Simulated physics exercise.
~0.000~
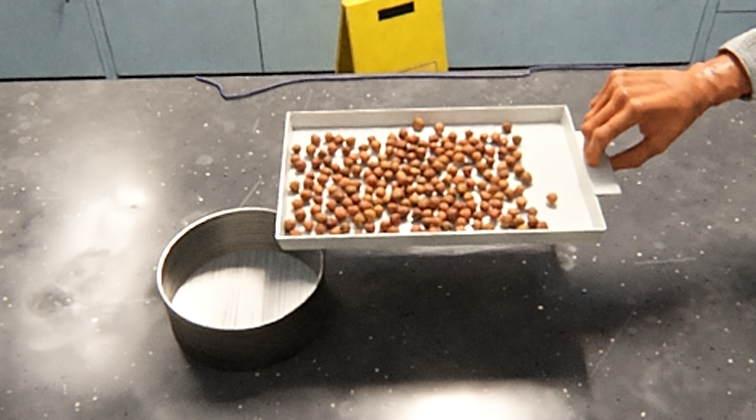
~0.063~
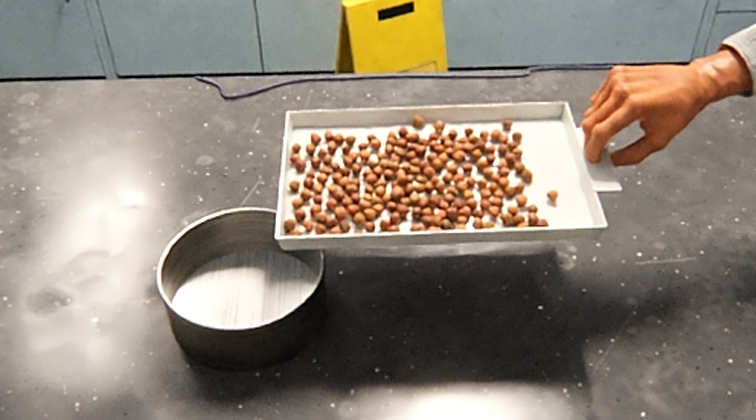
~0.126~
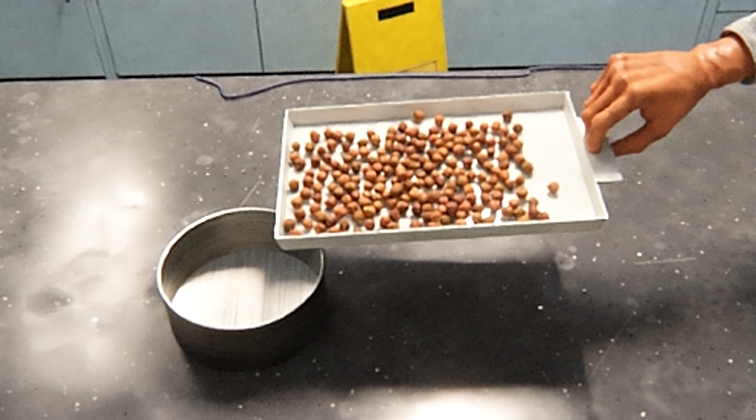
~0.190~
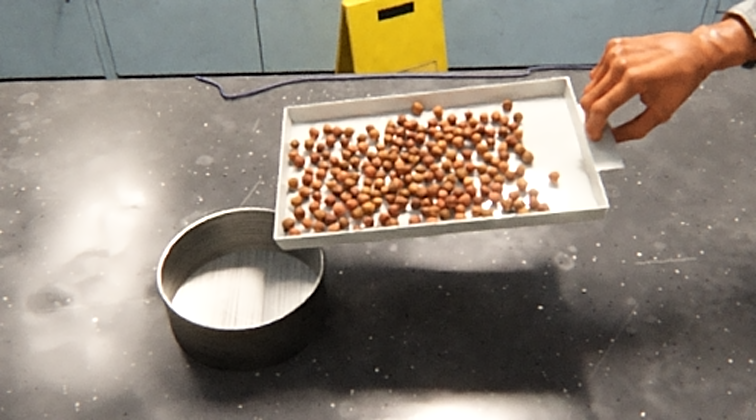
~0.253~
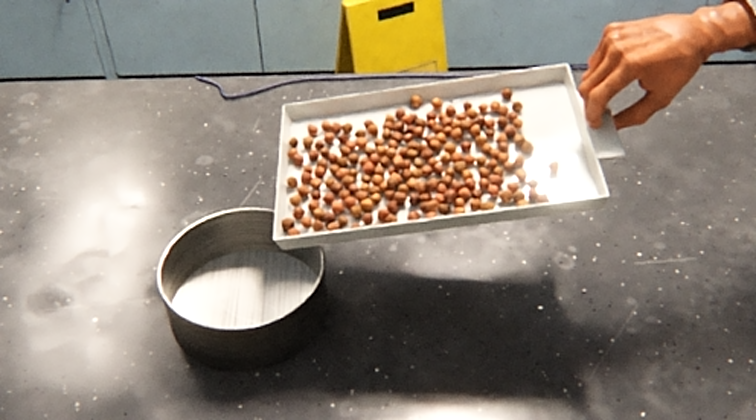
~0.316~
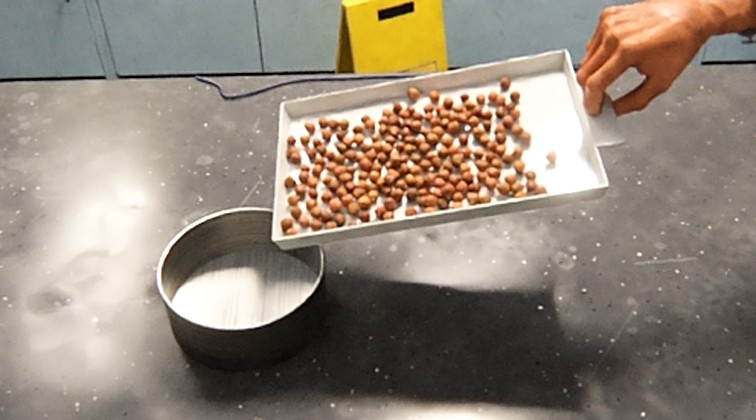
A hand gradually raises the right side of a white tray of brown hazelnuts.
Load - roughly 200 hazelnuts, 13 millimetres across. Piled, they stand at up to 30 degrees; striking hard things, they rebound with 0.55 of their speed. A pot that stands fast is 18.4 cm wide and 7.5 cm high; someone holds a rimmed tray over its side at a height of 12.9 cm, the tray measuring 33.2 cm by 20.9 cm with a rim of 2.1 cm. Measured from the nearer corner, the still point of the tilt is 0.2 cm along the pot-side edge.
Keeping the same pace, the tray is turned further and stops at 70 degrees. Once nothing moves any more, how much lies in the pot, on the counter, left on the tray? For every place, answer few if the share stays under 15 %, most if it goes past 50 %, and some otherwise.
Shares - pot: Few; counter: Few; tray: Most.
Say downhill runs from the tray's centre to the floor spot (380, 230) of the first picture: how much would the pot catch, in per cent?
Around 0 percent of them.
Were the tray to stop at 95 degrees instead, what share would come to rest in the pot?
In that case it comes to about 90 in a hundred.
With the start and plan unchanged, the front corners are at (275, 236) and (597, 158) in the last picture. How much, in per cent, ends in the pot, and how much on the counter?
The pot gets 0 and the counter 0.
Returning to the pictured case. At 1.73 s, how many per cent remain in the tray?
I'd put it at roughly 100 per cent.
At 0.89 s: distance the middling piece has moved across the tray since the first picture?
I'd say close to 4 centimetres.
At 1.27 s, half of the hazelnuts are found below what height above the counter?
Height: Around 24 cm.
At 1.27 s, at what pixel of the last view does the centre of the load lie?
Somewhere about (311, 140) in the last view.
Then, at 0.89 s, tilt 40 degrees; the tray holds 100 %, the pot 0 %.
Then, at 1.27 s, tilt 58 degrees; the tray holds 100 %, the pot 0 %.
After 1.73 s, tilt 70 degrees; the tray holds 100 %, the pot 0 %.
In the end, at 2.0 s, pot 0 %, counter 0 %, tray 100 %.
